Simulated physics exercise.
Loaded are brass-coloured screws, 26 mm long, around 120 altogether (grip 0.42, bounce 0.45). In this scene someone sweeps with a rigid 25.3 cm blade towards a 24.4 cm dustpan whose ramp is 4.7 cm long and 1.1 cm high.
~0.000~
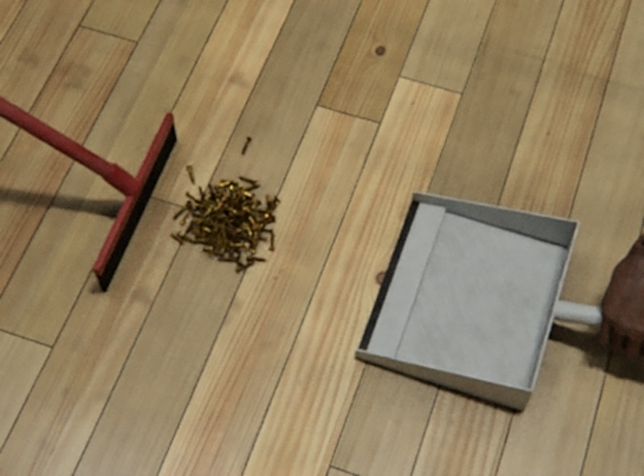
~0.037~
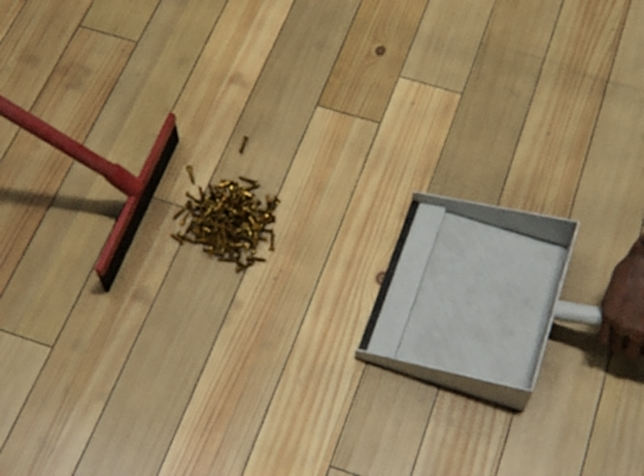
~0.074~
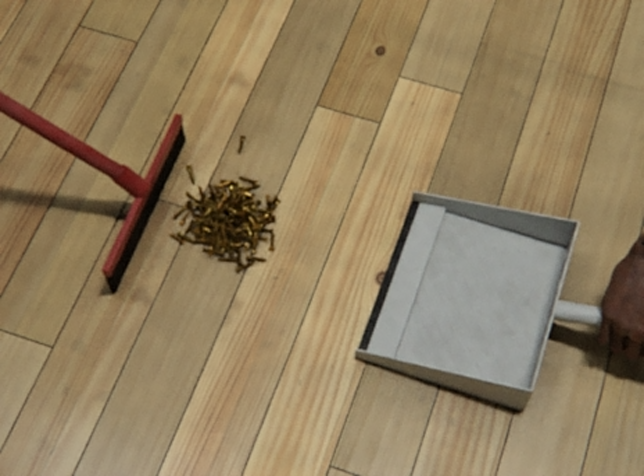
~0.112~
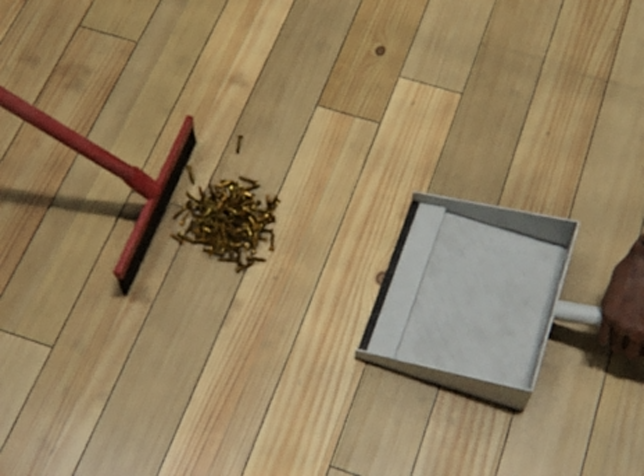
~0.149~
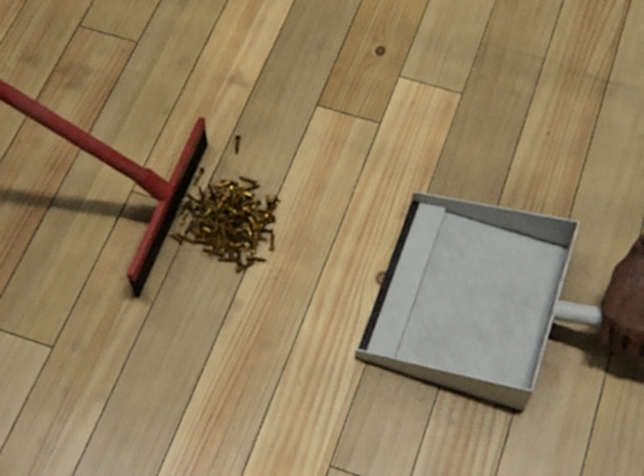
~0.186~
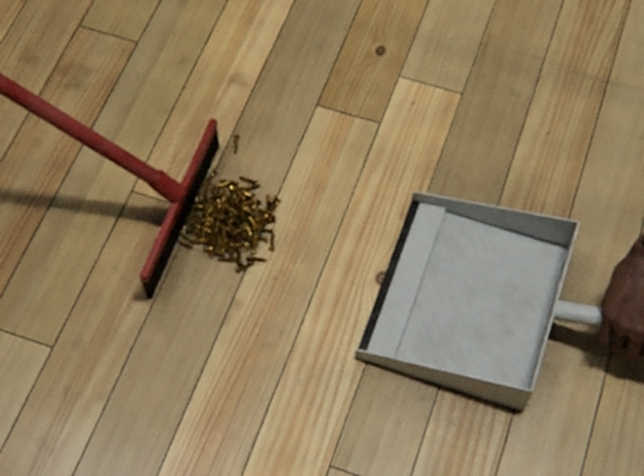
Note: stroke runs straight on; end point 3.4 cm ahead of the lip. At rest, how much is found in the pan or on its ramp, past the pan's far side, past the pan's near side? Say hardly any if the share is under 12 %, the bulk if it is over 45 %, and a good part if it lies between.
Pan - a good part, far side - hardly any, near side - hardly any.
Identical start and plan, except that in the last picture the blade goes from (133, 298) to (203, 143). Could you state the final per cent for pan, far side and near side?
Final per cent - pan 15, far 0, near 5.
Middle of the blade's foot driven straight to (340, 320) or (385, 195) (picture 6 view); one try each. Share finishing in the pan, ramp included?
The two tries give roughly 25 and 15 %.
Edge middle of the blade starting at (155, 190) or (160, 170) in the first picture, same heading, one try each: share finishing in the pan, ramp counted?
Around 25 percent, then around 25 percent.
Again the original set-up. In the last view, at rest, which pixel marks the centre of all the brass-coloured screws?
Centre at rest: Approx. (388, 246) px.
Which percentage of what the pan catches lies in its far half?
Roughly 90 per cent.
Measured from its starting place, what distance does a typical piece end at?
It works out to roughly 22 cm.
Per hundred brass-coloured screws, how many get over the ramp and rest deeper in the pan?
Around 0 in a hundred.
Then, at 0.46 s, middle of the blade 16 cm from the lip; 0 % over the lip, far side 0 %, near side 0 %.
After 0.64 s, middle of the blade 8 cm from the lip; 0 % over the lip, far side 5 %, near side 0 %.
After 0.94 s, middle of the blade 4 cm from the lip; 25 % over the lip, far side 5 %, near side 0 %.
By 1.8 s all is still; pan 25 %, far side 5 %, near side 0 %, in front of the lip or behind the blade 70 %.
